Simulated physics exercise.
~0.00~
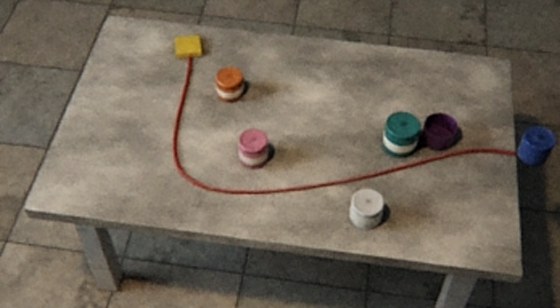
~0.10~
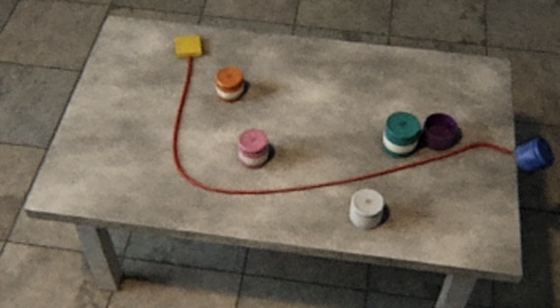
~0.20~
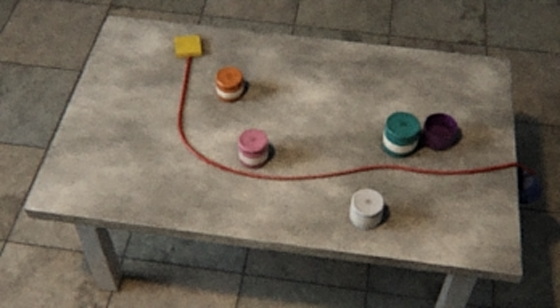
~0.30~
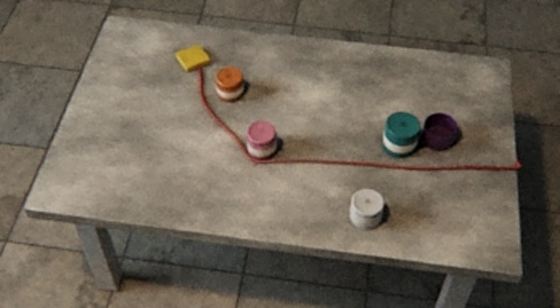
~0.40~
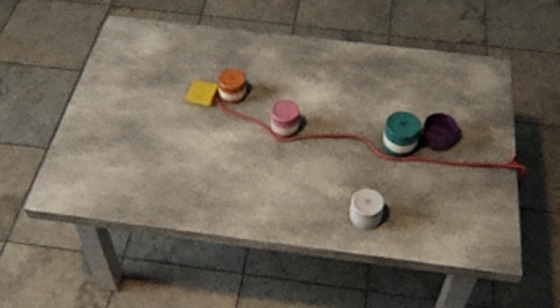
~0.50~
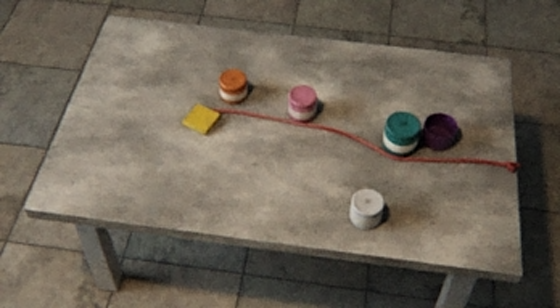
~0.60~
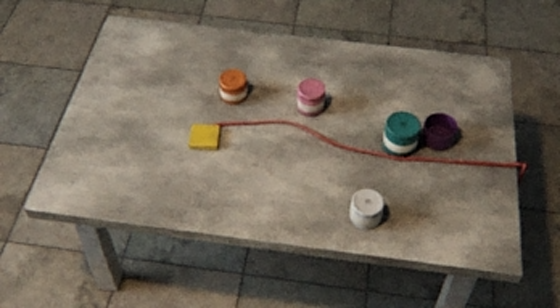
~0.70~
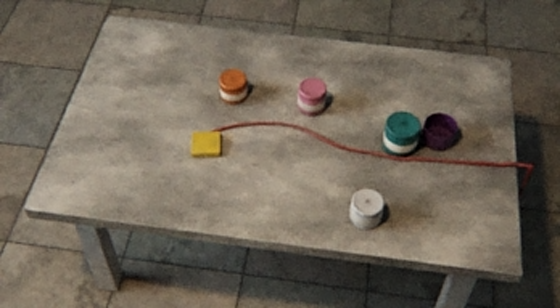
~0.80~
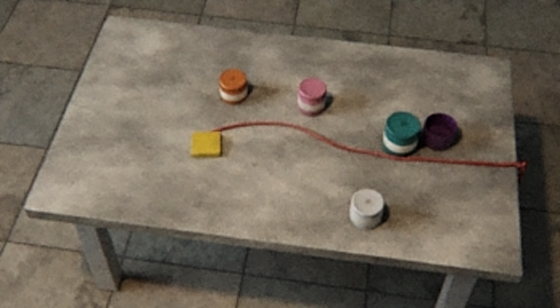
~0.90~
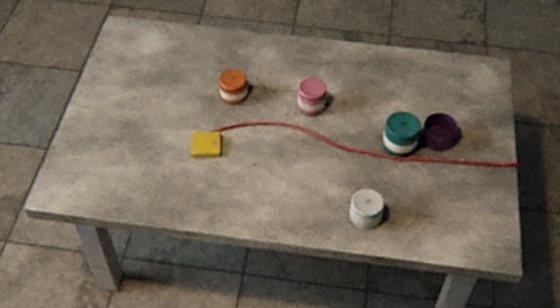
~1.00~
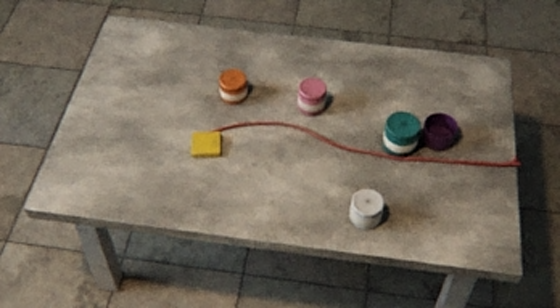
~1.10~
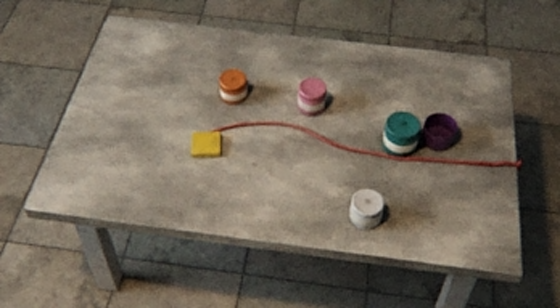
In this clip, a blue object drops off a table's right edge, pulling a red cable that drags a yellow block toward the viewer and nudges a pink tin away to the right; the block stops on the tabletop, while the teal, purple, white and orange containers remain standing.
